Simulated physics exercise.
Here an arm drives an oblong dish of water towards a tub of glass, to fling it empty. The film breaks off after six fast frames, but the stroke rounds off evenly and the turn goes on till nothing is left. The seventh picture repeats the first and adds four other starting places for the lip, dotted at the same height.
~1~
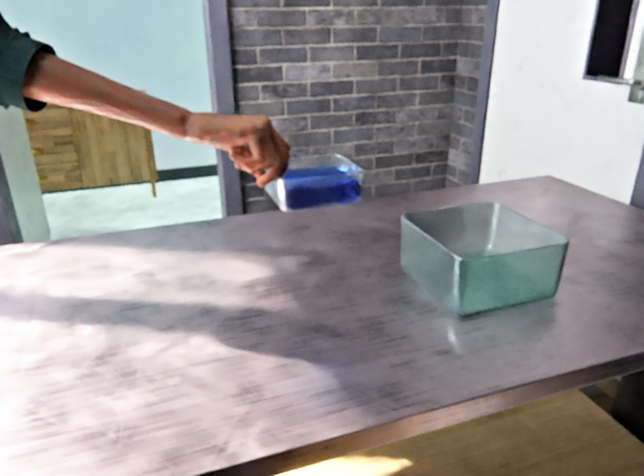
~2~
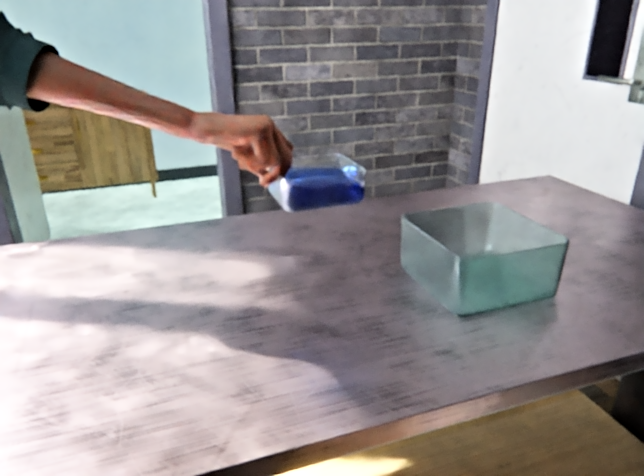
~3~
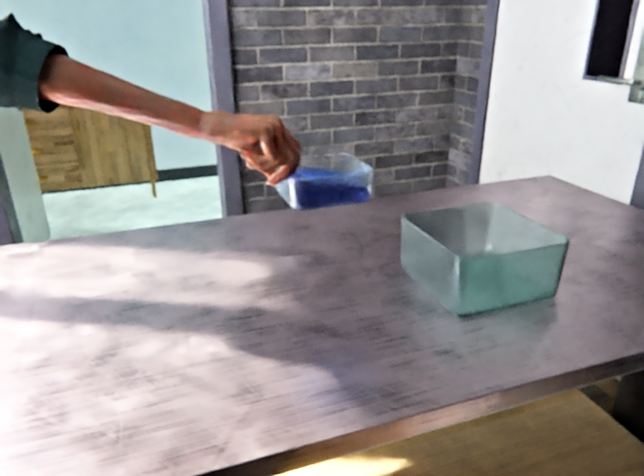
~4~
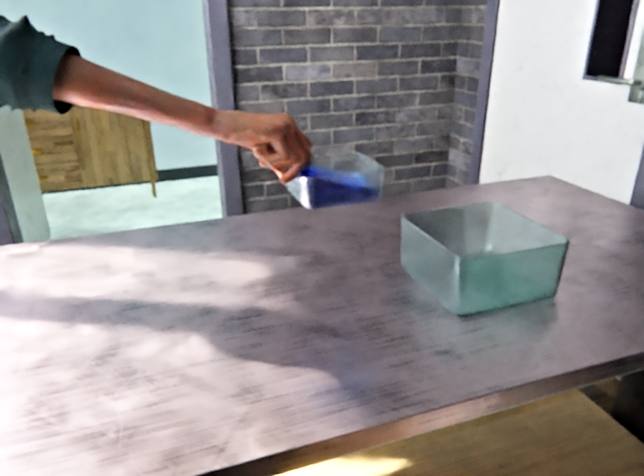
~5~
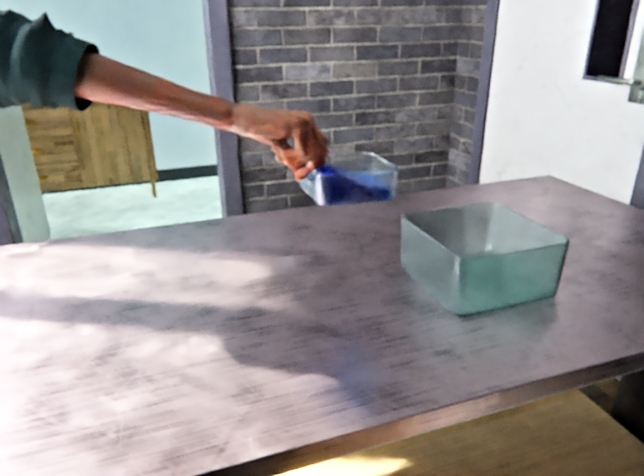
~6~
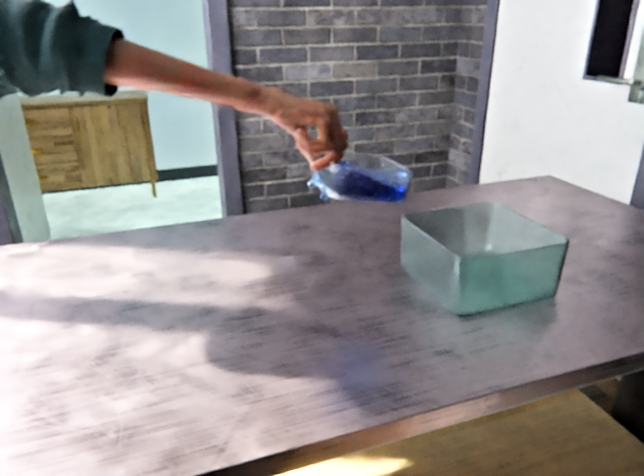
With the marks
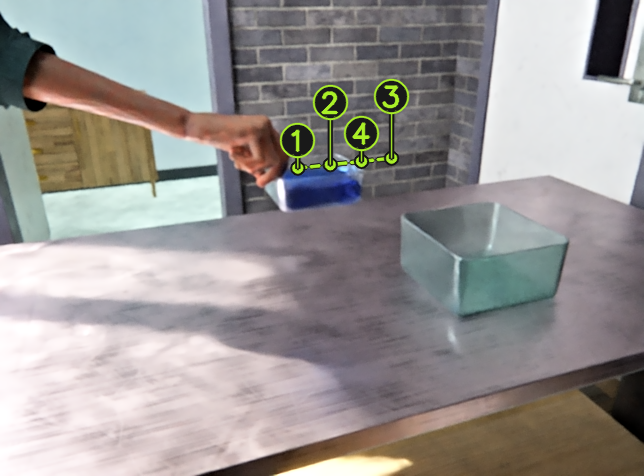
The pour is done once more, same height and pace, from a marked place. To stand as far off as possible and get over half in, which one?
Place 2 just does it.
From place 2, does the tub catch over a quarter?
Yes.
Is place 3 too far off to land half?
No.
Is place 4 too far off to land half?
No, that is safe.
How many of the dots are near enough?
Three of them.
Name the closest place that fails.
That would be 1.
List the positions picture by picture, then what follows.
Upright, lip at (350, 162); tub from (451, 316) to (553, 294); nothing has left yet, in the first picture.
Upright, lip at (352, 162); nothing has left yet, in the second picture.
Upright, lip at (360, 161); nothing has left yet, in the third picture.
Upright, lip at (370, 160); water is over the rim, down to (303, 167), in the fourth picture.
Tipped about 2°, lip at (384, 160); water is over the rim, down to (305, 173), in the fifth picture.
Tipped about 11°, lip at (398, 164); water is over the rim, down to (317, 191), in the sixth picture.
On the marked copy, 1 at (297, 168); 2 at (330, 164); 3 at (391, 158); 4 at (361, 161).
Choosing 1, about 30 % lands in the tub, 66 % falls short and 4 % goes beside or beyond.
Choosing 2, about 66 % lands in the tub, 29 % falls short and 5 % goes beside or beyond.
Choosing 3, about 91 % lands in the tub, 4 % falls short and 5 % goes beside or beyond.
Choosing 4, about 79 % lands in the tub, 13 % falls short and 8 % goes beside or beyond.
